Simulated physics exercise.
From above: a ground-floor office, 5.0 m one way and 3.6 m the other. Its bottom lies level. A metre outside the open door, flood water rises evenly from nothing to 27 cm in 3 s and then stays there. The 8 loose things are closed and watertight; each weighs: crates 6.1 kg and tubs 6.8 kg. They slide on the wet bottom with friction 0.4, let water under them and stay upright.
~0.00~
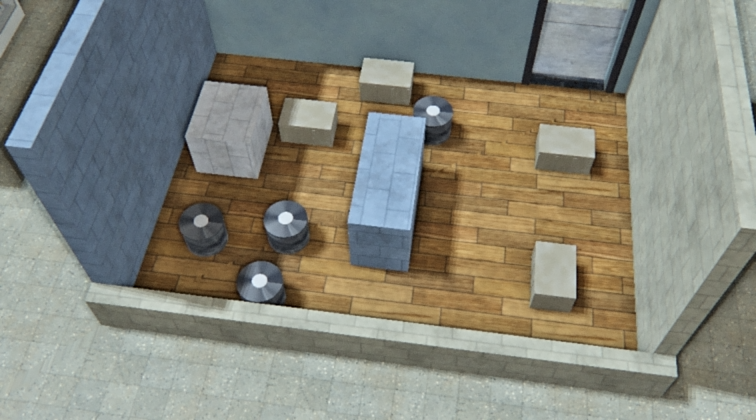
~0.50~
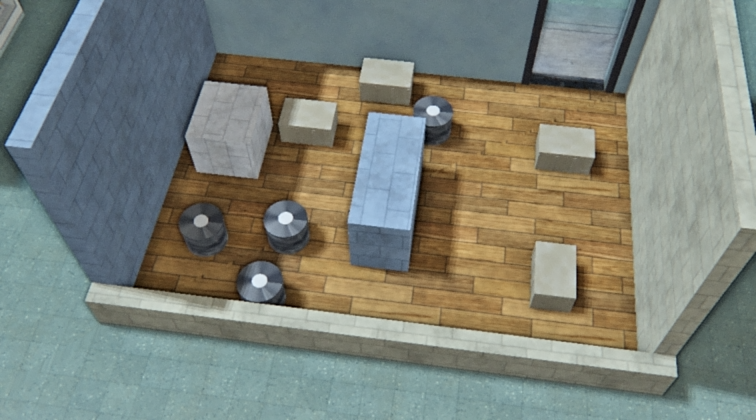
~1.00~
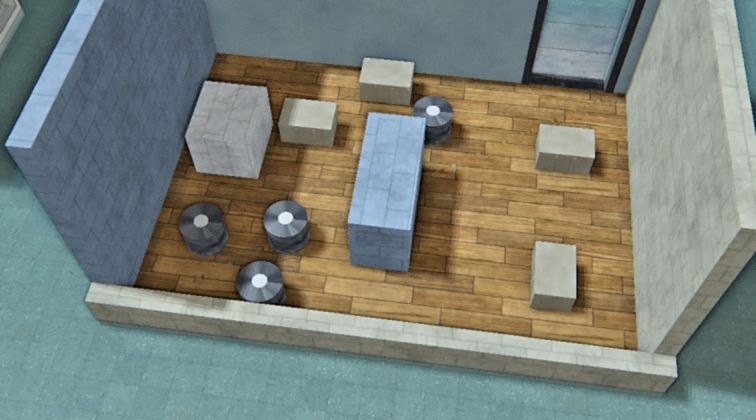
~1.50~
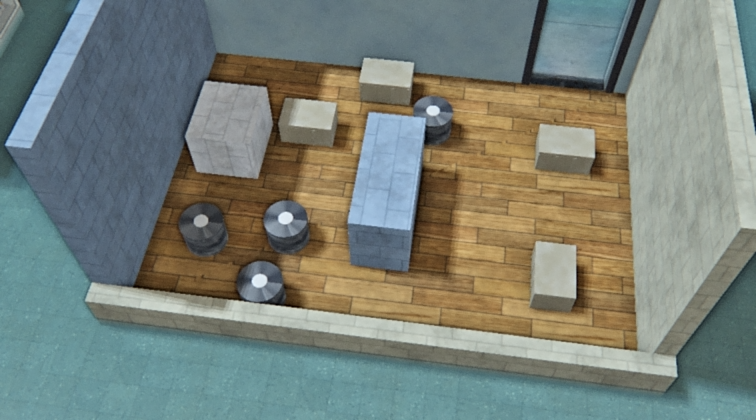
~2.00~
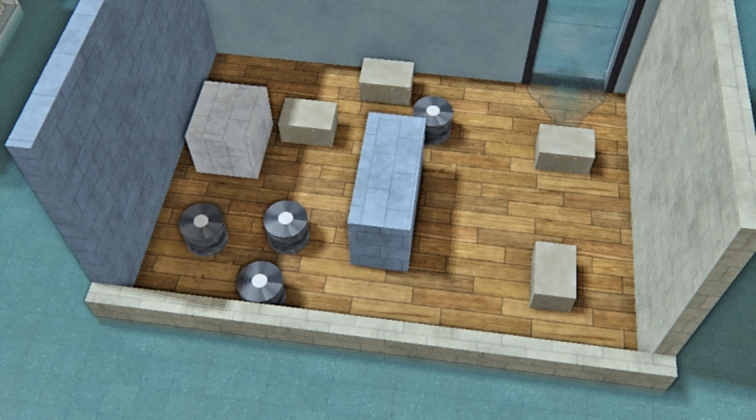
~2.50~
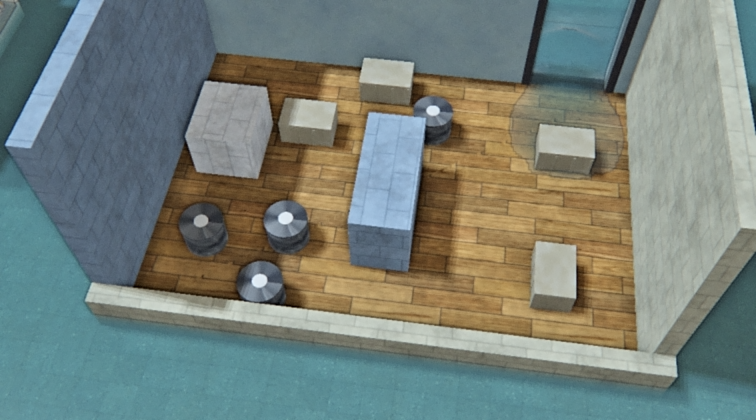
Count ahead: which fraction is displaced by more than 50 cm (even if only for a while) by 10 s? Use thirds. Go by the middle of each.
It is from one to two thirds.
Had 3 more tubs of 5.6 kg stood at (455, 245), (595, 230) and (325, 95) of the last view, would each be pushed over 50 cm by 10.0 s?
In that order: Over, more, less.
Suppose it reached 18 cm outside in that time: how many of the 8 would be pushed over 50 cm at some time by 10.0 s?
In that case 3 of them.
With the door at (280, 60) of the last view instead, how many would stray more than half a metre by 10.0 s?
Then 5.
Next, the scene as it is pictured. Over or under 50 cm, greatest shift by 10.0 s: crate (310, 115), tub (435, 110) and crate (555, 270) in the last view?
In that order: Less, short of it, over.
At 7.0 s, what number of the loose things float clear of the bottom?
2 of them.
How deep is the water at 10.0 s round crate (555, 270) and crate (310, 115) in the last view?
Roughly 12 and 2 cm.
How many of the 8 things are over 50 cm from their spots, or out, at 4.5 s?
By then 2.
After 3.5 s 1 of 8 are over 50 cm from their spots; 0 afloat.
After 4.5 s 2 of 8 are over 50 cm from their spots; 2 afloat.
After 7.0 s 3 of 8 are over 50 cm from their spots; 2 afloat.
After 10.0 s 4 of 8 are over 50 cm from their spots, and 4 have been at some point; 5 afloat.
